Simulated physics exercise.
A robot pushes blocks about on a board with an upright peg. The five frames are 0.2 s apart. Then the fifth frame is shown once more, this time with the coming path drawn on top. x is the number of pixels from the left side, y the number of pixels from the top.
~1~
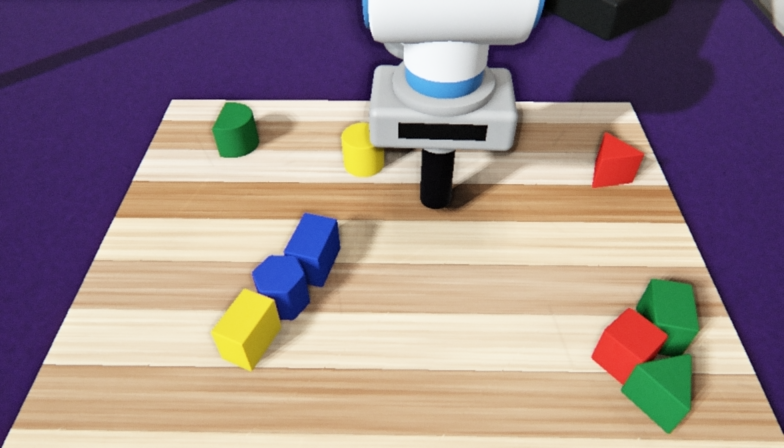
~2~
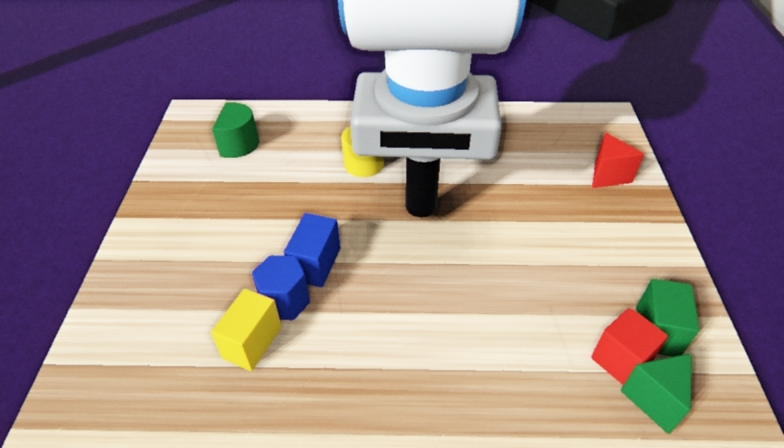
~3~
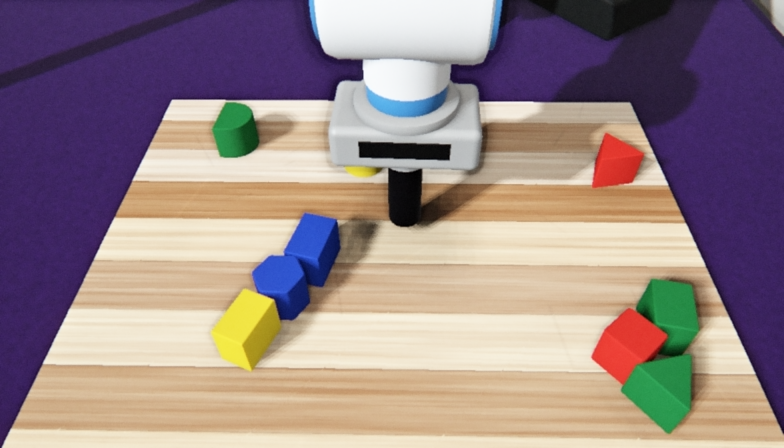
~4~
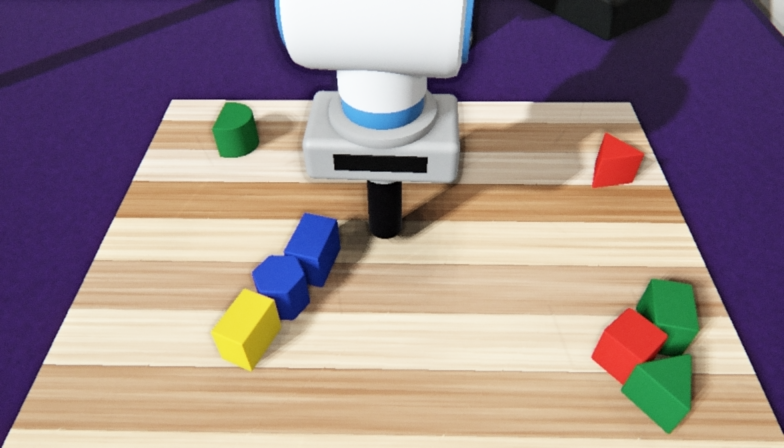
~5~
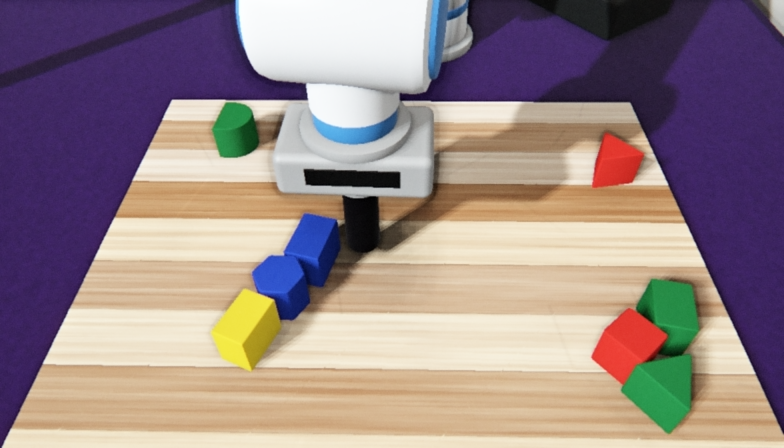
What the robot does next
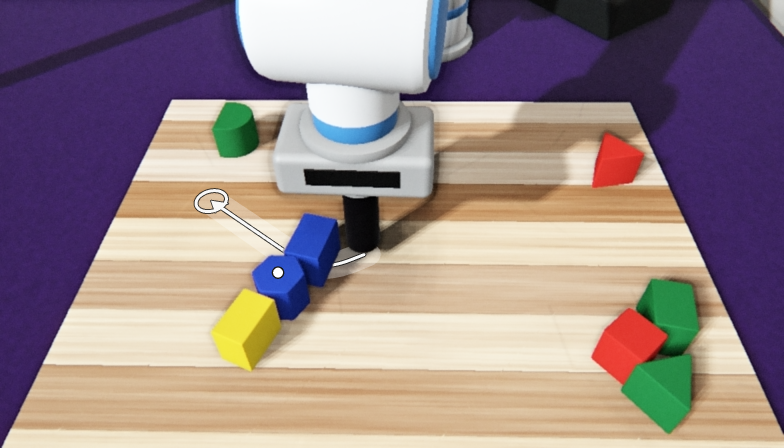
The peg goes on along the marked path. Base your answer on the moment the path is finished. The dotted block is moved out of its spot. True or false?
My answer: False.
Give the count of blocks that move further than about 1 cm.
The number will come to 1.
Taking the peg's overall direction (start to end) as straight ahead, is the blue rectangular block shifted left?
Yes, that is how it ends up.
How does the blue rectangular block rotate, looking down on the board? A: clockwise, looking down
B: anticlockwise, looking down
Answer: B.
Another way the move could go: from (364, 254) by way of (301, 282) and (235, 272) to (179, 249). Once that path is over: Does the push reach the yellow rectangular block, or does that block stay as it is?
Moved.
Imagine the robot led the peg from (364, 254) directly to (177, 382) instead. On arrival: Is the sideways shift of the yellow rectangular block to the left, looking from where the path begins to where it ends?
Yes, it checks out.
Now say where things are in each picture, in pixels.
Peg's lower end (435, 200); blue six-sided block (278, 273); blue rectangular block (311, 234), in the first frame.
Peg (421, 208); blocks still, in the second frame.
Peg (405, 218); blocks still, in the third frame.
Peg (385, 229); blocks still, in the fourth frame.
Peg (363, 242); blue six-sided block (278, 273); blue rectangular block (311, 234), in the fifth frame.
Drawn move, from (364, 254) through (300, 260) and (253, 229) to (211, 201); the dot is on the blue six-sided block.
What follows on the original path. One third of the way, peg (297, 248); blue rectangular block (259, 228), turned 15° anticlockwise.
Two thirds of the way, peg (249, 217); blue rectangular block (219, 221), turned 60° anticlockwise.
At the end, peg (207, 189); blue six-sided block still; blue rectangular block (218, 221), turned 65° anticlockwise.
